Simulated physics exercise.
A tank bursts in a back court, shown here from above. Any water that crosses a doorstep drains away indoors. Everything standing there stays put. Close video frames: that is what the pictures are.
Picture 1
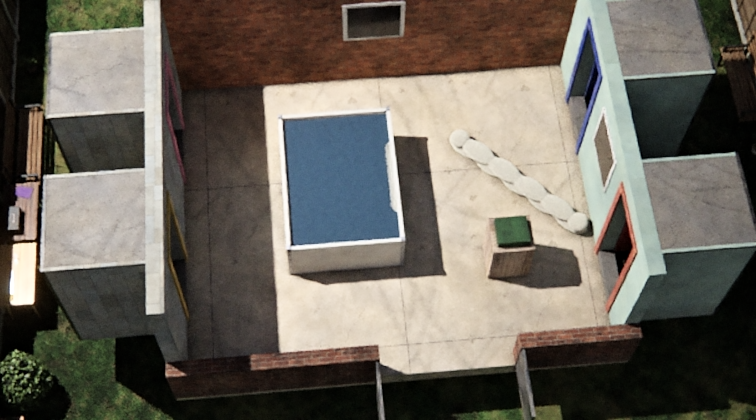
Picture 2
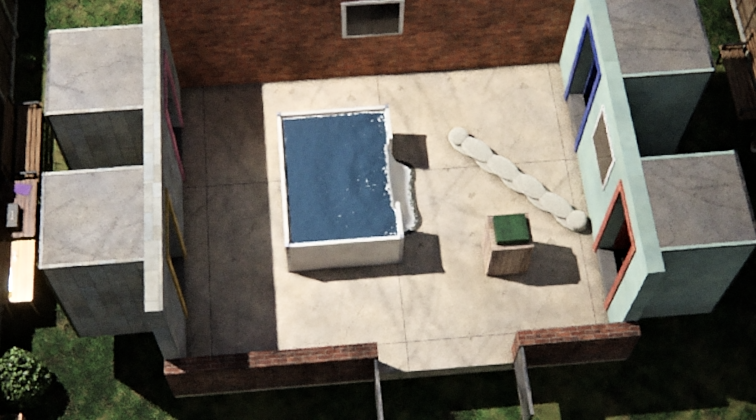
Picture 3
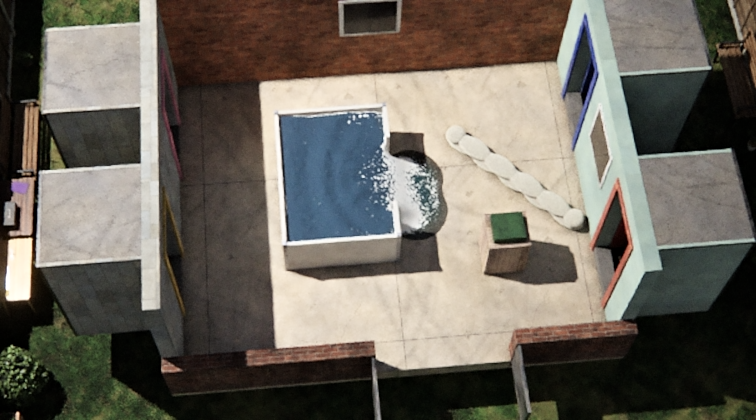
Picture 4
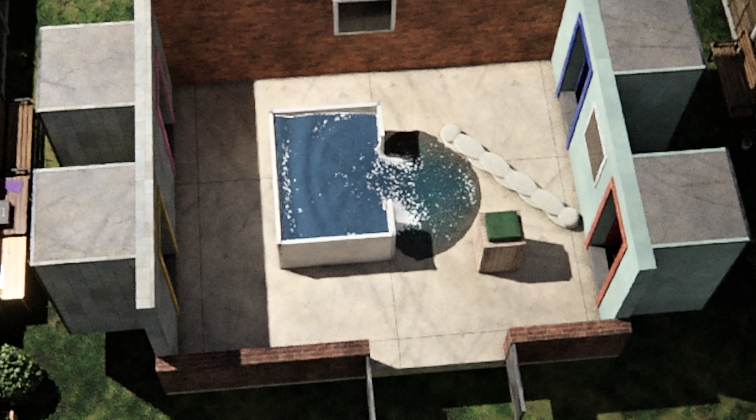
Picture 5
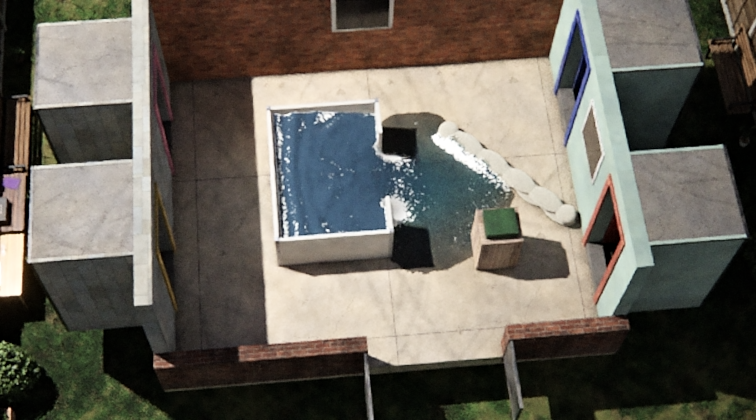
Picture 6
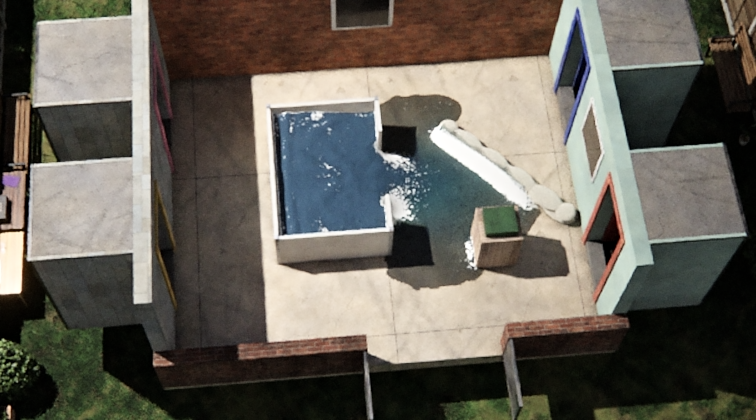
A large open white tank of blue water stands left of centre in a pale paved court, seen from high above, with a brick wall behind and low broken brick walls in front. To its right are a diagonal row of whitish rounded pieces and a green-topped block, beside a pale green wall. Water bursts through the tank's right side, spreads rightward, and foams against the row and block, while the view shifts slightly.
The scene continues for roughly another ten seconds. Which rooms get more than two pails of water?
In the end the red door sees more than two buckets come in, the blue door sees no more than two buckets come in, the yellow door sees no more than two buckets come in, the pink door sees more than two buckets come in.
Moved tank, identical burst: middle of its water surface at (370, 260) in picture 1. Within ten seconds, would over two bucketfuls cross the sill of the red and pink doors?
Short version: Red ends up above, pink ends up above.
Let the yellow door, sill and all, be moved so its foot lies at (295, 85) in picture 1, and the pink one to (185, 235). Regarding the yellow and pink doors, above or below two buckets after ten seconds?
Looking at it, yellow fails to reach the limit, and pink fails to reach the limit.
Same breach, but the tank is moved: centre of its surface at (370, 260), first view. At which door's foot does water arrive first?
The door marked red.
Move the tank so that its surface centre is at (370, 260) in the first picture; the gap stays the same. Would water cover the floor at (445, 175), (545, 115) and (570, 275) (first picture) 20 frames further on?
Going through the three spots in turn: Gets wet, gets wet, gets wet.
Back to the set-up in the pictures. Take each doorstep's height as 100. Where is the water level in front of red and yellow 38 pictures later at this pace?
In order: Roughly 120 % and 90 %.
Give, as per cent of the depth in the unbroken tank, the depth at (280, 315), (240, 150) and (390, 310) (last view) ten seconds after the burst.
The three come to near 8, 12 and 6 per cent respectively.
A moment on, water covers 35 % of the floor; the red door under two buckets in, the blue door not reached, the yellow door not reached, the pink door not reached.
Next, water covers 50 % of the floor; the red door over two buckets in, the blue door wet at the sill, nothing in, the yellow door not reached, the pink door not reached.
Then, water covers 60 % of the floor; the red door far over two buckets in, the blue door wet at the sill, nothing in, the yellow door not reached, the pink door not reached.
Later, water covers 90 % of the floor; the red door far over two buckets in, the blue door wet at the sill, nothing in, the yellow door under two buckets in, the pink door wet at the sill, nothing in.
In the end, water covers 95 % of the floor; the red door far over two buckets in, the blue door wet at the sill, nothing in, the yellow door under two buckets in, the pink door over two buckets in.
